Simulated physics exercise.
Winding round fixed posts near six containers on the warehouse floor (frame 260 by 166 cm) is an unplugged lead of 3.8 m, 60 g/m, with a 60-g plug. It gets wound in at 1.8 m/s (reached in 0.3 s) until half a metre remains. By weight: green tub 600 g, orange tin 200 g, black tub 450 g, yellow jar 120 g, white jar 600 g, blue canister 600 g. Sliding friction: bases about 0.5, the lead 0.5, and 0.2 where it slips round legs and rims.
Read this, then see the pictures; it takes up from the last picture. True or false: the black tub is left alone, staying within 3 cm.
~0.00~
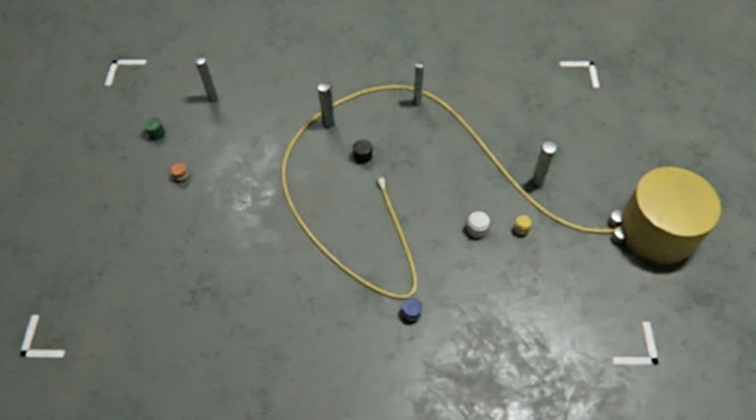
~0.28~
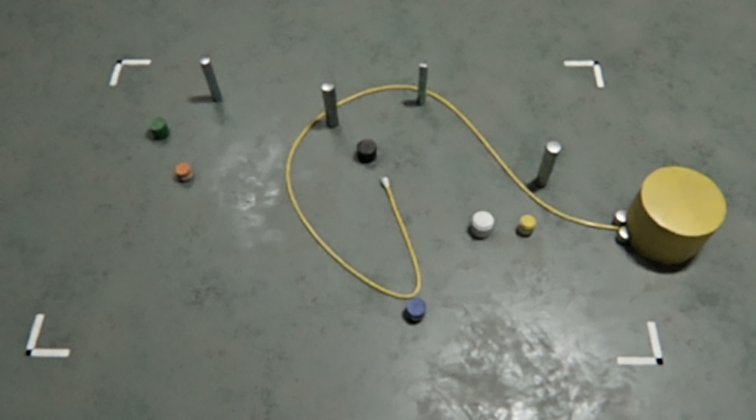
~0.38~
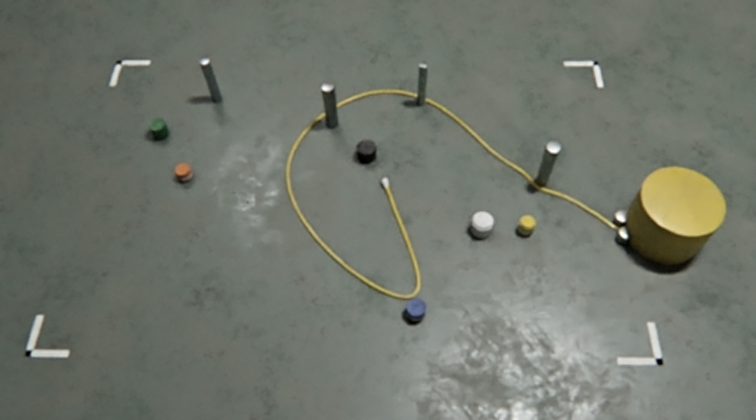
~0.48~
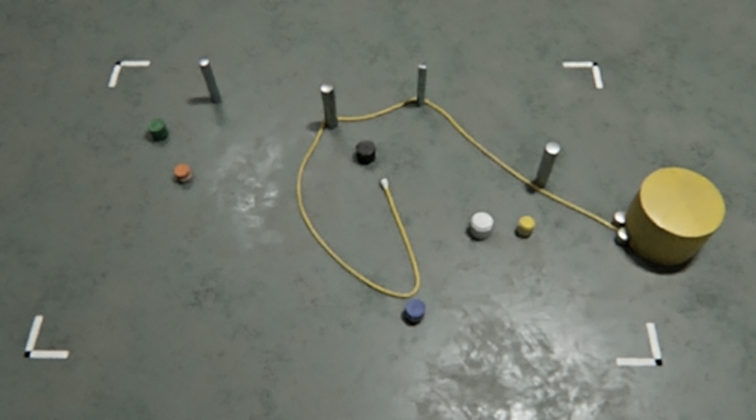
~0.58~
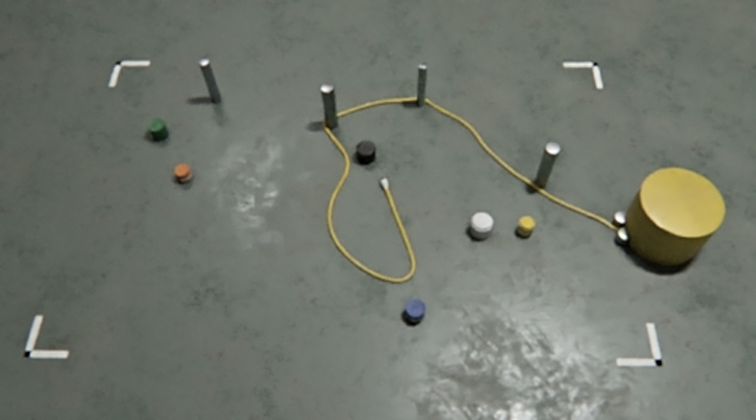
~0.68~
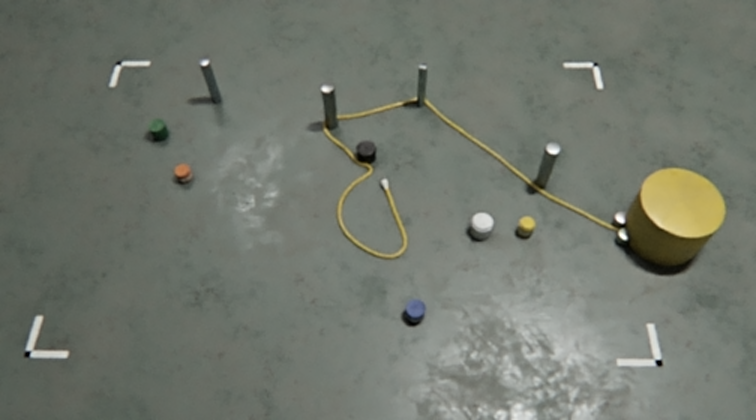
True.
After 1.1 s, plug at (385, 186); nothing else has moved.
After 1.6 s, plug at (365, 69); nothing else has moved.
After 2.0 s, plug at (567, 208); nothing else has moved.
After 2.4 s, plug at (670, 286); yellow jar 113 cm off its start.
After 3.2 s, plug at (638, 193); black tub 0 cm off its start at (366, 147), yellow jar lifted 4 cm.
